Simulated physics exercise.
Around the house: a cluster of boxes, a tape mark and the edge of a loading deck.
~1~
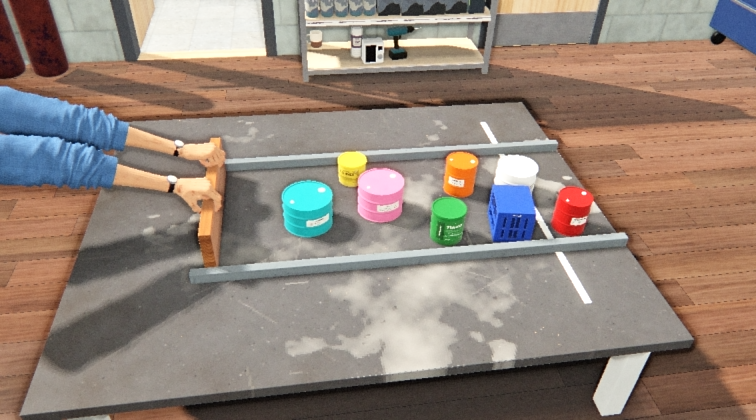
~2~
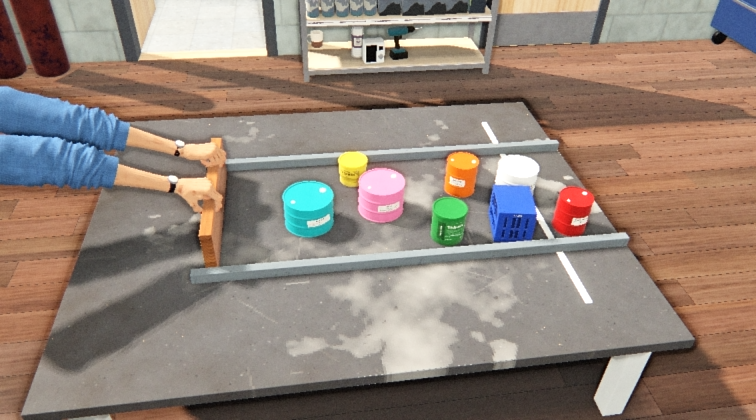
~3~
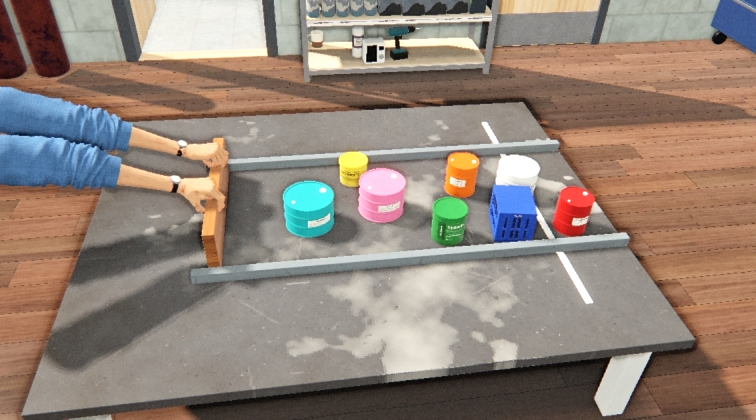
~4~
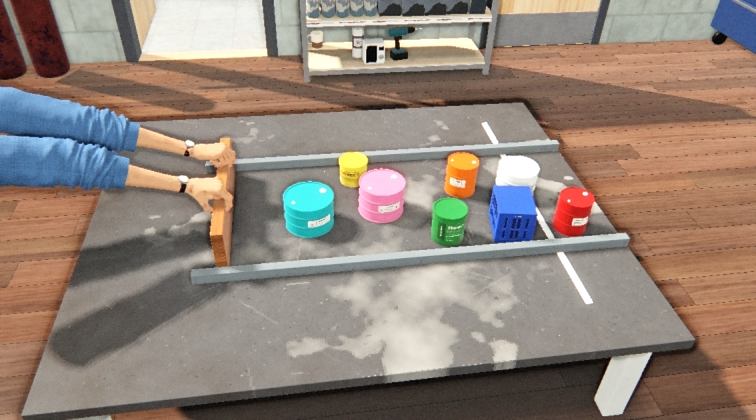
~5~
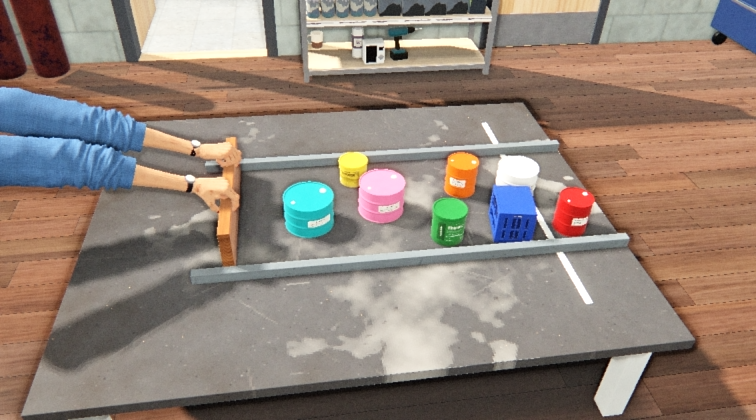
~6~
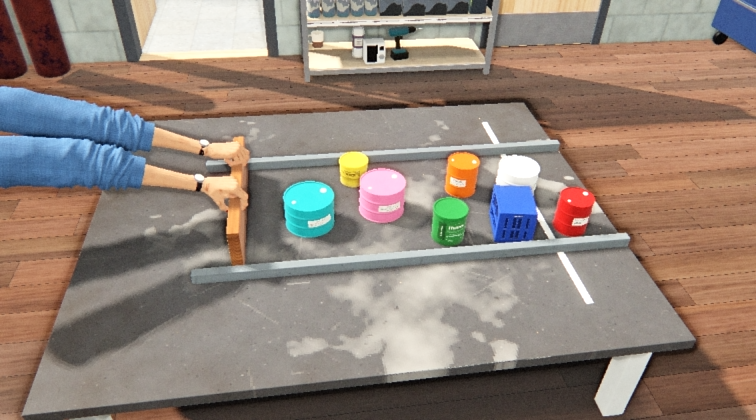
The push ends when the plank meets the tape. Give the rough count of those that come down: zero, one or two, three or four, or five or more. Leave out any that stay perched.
As it turns out, the number that fall off is one or two.
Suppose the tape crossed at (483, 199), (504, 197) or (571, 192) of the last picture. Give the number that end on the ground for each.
Try by try, 0, 0 and 6.
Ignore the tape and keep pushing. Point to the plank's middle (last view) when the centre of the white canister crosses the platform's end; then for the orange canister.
For the white canister at (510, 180), for the orange canister at (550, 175).
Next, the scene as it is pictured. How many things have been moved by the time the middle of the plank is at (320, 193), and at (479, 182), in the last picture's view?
First 2, then 8.
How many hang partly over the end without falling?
Overhanging: 1.
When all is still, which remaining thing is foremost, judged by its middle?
That is the blue crate.
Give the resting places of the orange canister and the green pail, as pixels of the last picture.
Near (545, 147) and (565, 215).
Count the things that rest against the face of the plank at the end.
It touches 3.
A little later, none off yet; red canister at rest near (573, 212); white canister at rest near (517, 179); blue crate at rest near (513, 214).
Next, none off yet; red canister at rest near (573, 212); white canister shifted a little near (529, 176); blue crate at rest near (513, 214).
When it is over, the number that fall off is one or two; down, white canister and red canister.
